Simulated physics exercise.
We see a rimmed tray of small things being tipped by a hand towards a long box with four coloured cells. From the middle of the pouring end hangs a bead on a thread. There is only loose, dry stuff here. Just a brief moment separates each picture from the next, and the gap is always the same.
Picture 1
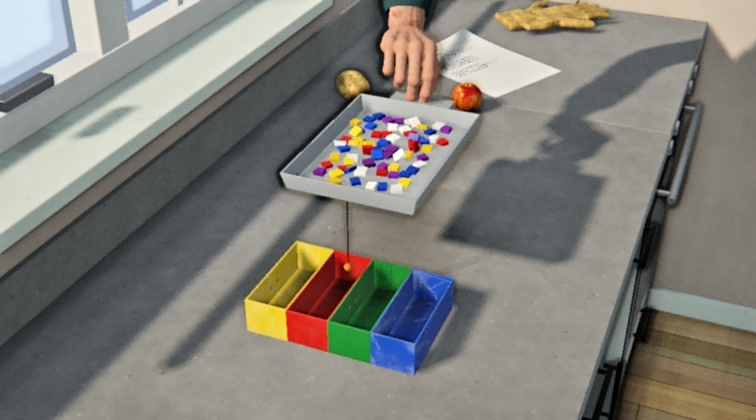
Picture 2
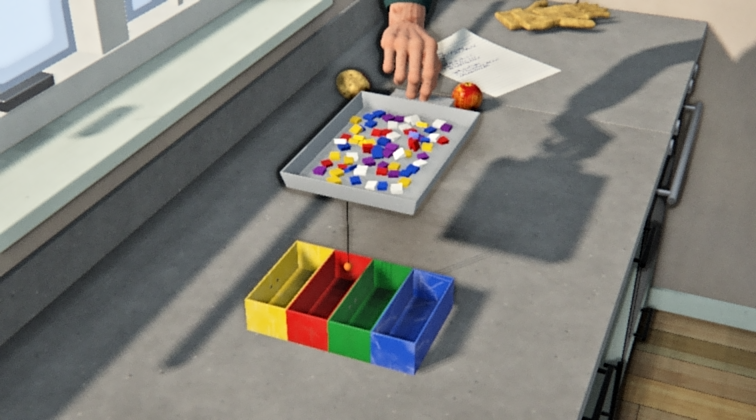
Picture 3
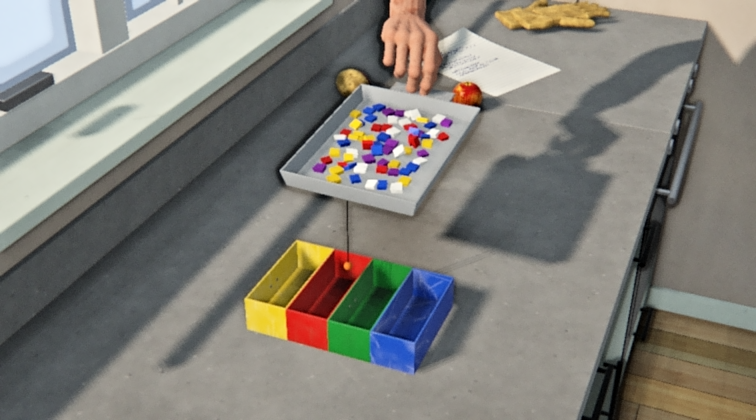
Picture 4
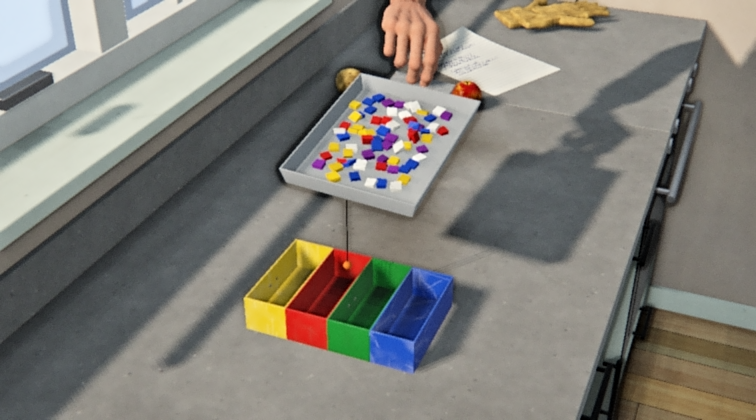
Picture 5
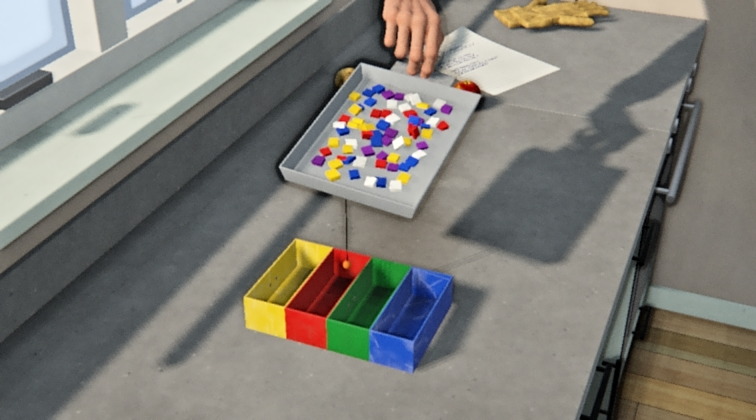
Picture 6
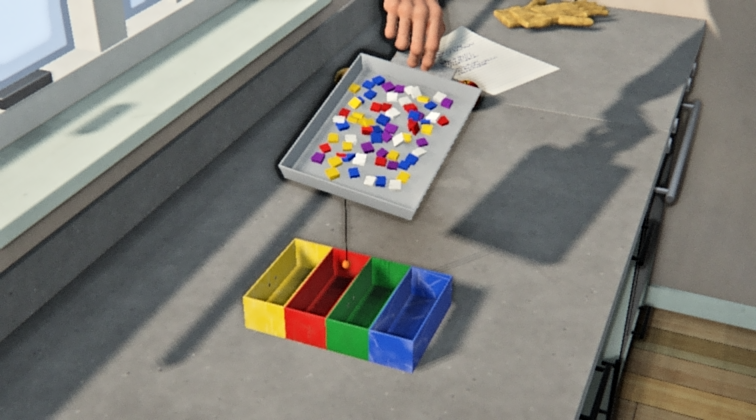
A hand at the far end of a grey tray of small red, blue, yellow, white and purple tiles is seen from above on a grey counter beside a window. Below the tray's near edge, a bead hangs on a thread over a box with yellow, red, green and blue cells, left to right. The tray's far end rises slowly, tilting it towards the viewer, while the camera stays still.
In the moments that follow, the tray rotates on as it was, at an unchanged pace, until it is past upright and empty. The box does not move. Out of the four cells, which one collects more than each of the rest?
The blue cell collects the most.
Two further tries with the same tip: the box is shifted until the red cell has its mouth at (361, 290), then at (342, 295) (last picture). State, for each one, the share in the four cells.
Roughly 100% on the first try and 100% on the second.
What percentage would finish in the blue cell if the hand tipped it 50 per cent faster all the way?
Estimate: Some 60 %.
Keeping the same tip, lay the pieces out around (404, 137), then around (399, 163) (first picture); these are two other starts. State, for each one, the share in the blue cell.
Respectively 60 and 70 per cent.
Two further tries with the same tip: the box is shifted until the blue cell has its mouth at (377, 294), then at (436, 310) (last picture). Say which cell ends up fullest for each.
At the first place the blue cell, at the second the green cell.
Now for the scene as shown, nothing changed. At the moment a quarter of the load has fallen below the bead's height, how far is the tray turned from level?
Somewhere near 100 degrees, I'd say.
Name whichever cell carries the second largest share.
The green one.
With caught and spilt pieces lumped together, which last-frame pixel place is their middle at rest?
Once it all stops, the middle lies near (405, 319).
Just after the last frame, tray tipped steeply; every one on the tray.
A moment on, tray tipped past a quarter turn; roughly a third on the tray; roughly half in the blue cell; about a tenth in the green cell; about a tenth falling or outside the box.
Further on, tray tipped past a quarter turn; roughly two thirds in the blue cell; roughly a third in the green cell.
When it is over, tray tipped past a quarter turn; roughly two thirds in the blue cell; roughly a third in the green cell; not one in the red cell; not one in the yellow cell.
